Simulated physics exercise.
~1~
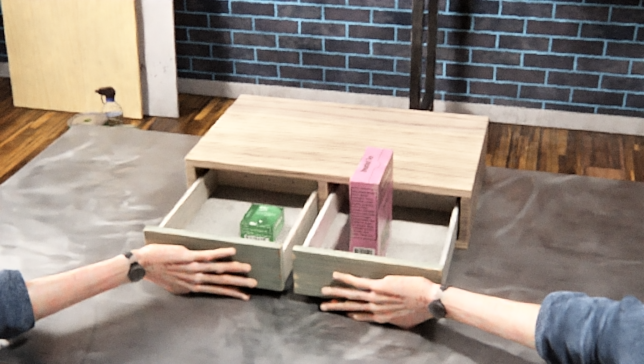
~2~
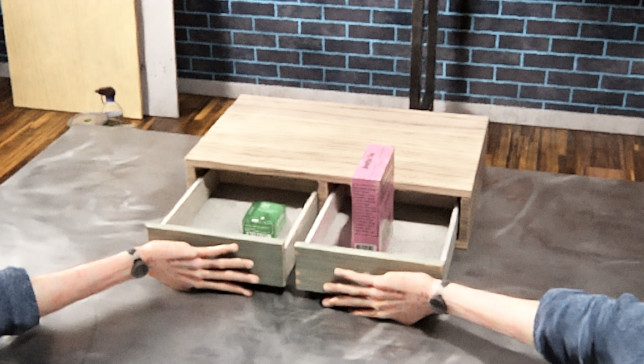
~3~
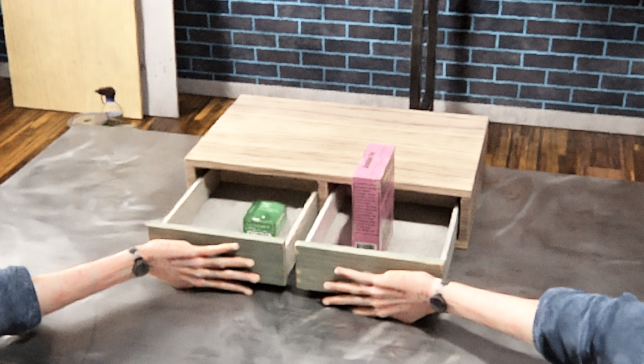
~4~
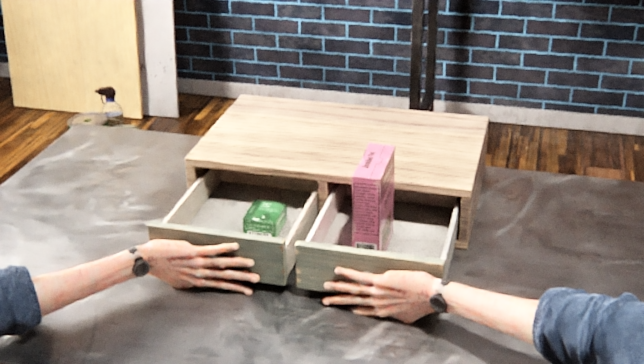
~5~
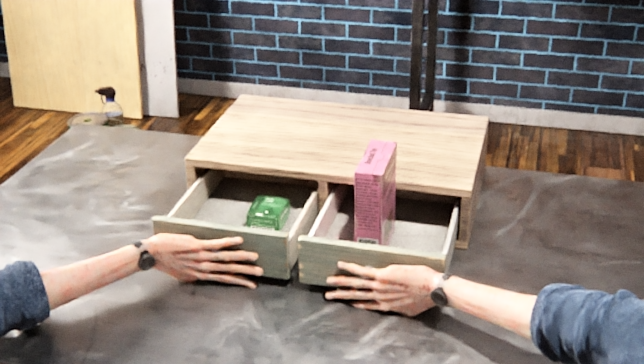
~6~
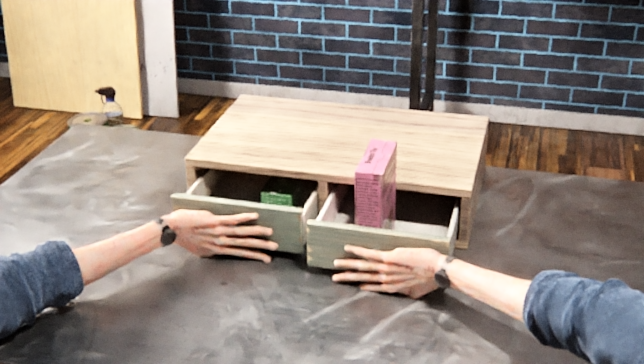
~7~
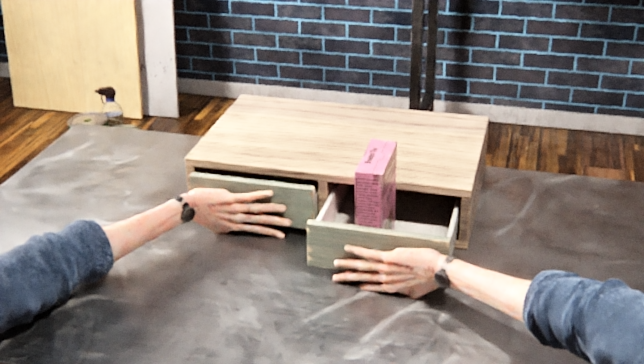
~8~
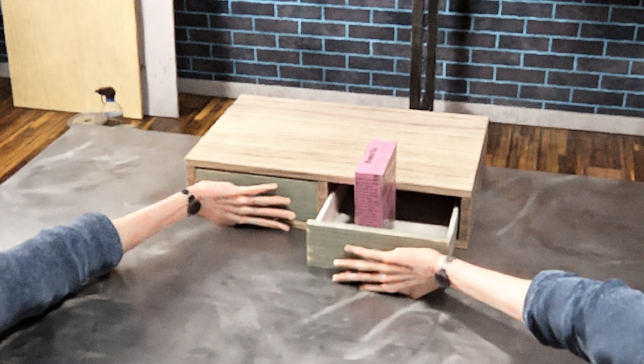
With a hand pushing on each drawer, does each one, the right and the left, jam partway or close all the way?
The right drawer, with the upright pink box in it, jams and stays partly open. The left drawer, with the green carton, closes all the way.
